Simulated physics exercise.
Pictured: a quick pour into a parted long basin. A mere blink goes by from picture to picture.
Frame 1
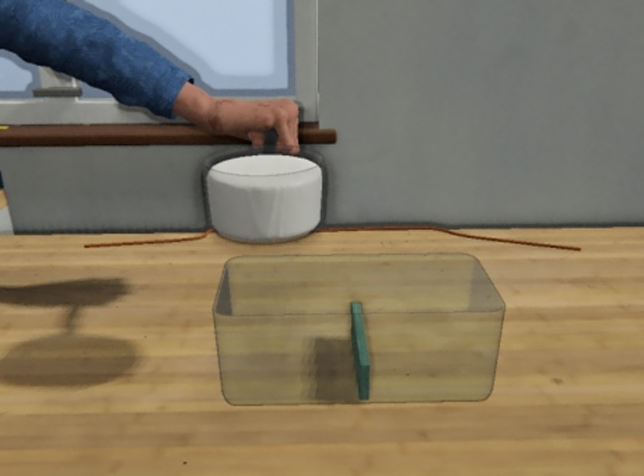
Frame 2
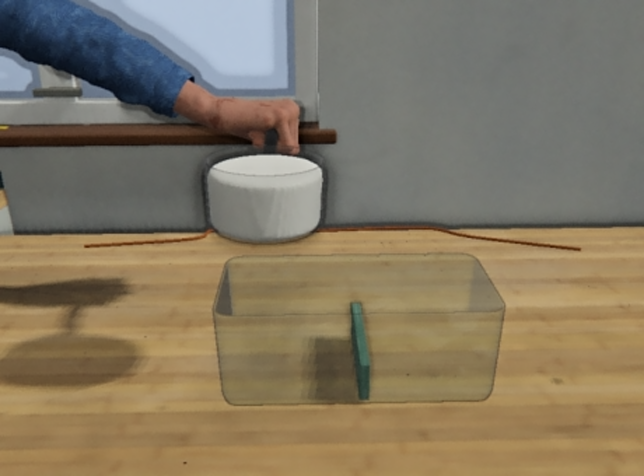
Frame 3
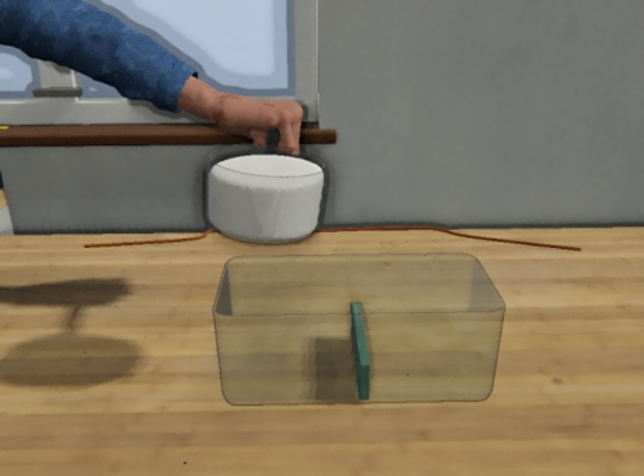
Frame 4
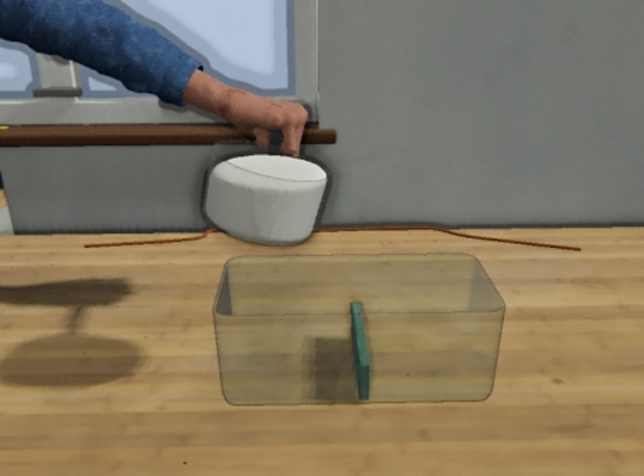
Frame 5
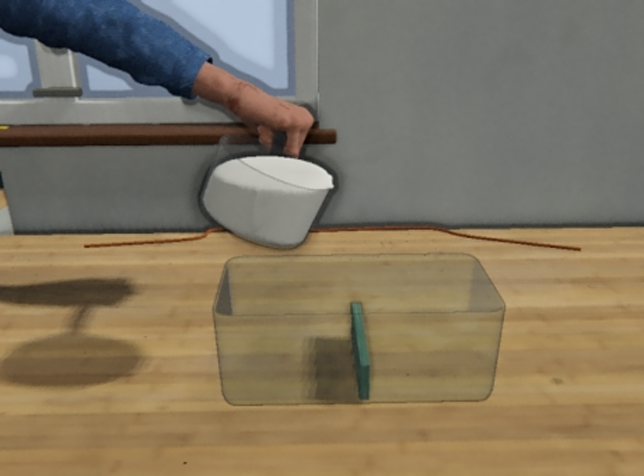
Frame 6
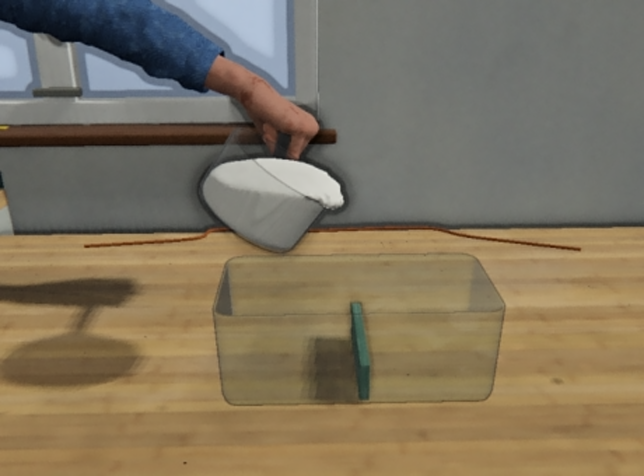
A hand holds a white pot above a clear divided basin, then tilts it rightward.
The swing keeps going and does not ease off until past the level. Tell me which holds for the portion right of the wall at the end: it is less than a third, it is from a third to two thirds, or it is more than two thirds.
Looks to me like the right side of the wall gets at least a third but no more than two thirds.
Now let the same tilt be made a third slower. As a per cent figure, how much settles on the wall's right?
I'd estimate about 65 percent ends up there.
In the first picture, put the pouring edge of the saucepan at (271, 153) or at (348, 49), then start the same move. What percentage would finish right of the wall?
It would come to near 5 per cent, and then near 85 per cent.
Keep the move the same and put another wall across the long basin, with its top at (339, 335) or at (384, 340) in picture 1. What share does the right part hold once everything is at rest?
The first placement leaves close to 75 per cent, the second close to 30 per cent.
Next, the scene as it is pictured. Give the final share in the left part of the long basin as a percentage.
That share comes out near 45 percent.
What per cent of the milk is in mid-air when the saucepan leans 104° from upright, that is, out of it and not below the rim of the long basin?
Something like 30 per cent of it.
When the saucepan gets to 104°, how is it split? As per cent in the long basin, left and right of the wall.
The left part holds 10 percent and the right part 40 percent.
A moment on, the saucepan is tipped right over and 22 per cent is still to pour, 8 is left of the wall and 39 right of it.
Next, the saucepan is tipped right over and 2 per cent is still to pour, 39 is left of the wall and 56 right of it.
Then the saucepan is tipped right over and 0 per cent is still to pour, 43 is left of the wall and 55 right of it.
Later the saucepan is tipped right over and 0 per cent is still to pour, 43 is left of the wall and 55 right of it.
Finally, 43 per cent lies left of the wall, 55 right of it and 1 outside.
